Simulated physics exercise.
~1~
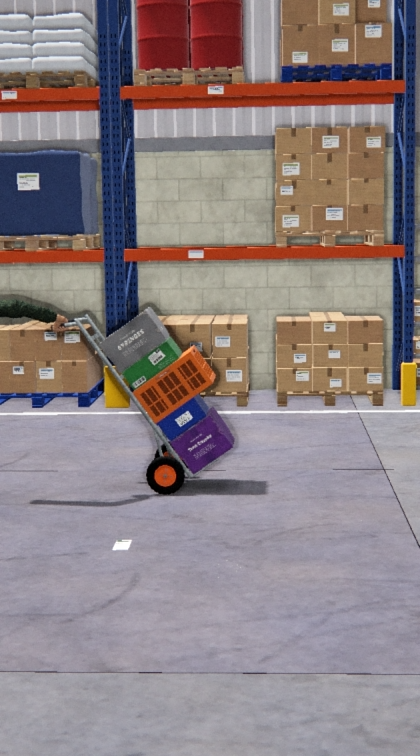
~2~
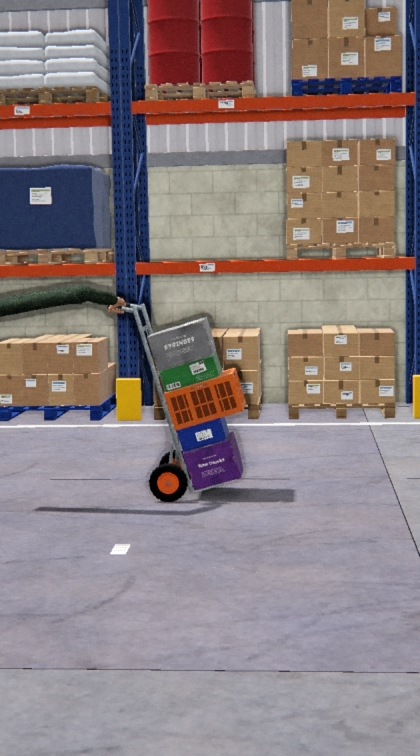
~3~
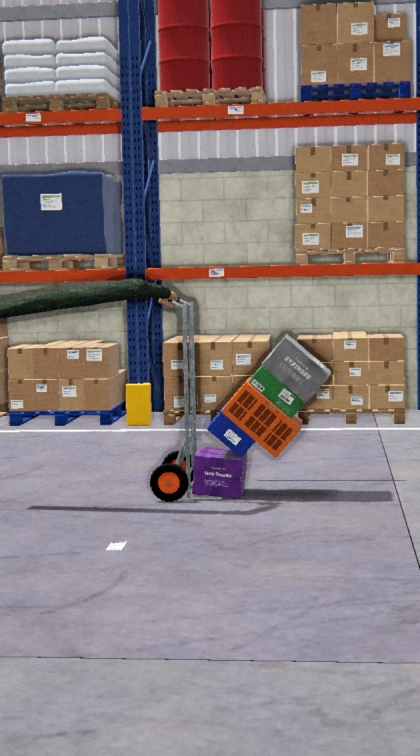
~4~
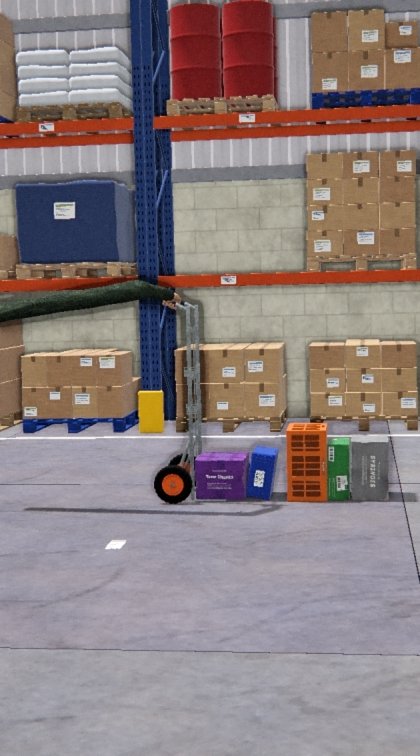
In a warehouse, a sleeved arm swings a loaded hand truck upright, toppling the stack rightward, leaving only the purple box aboard.
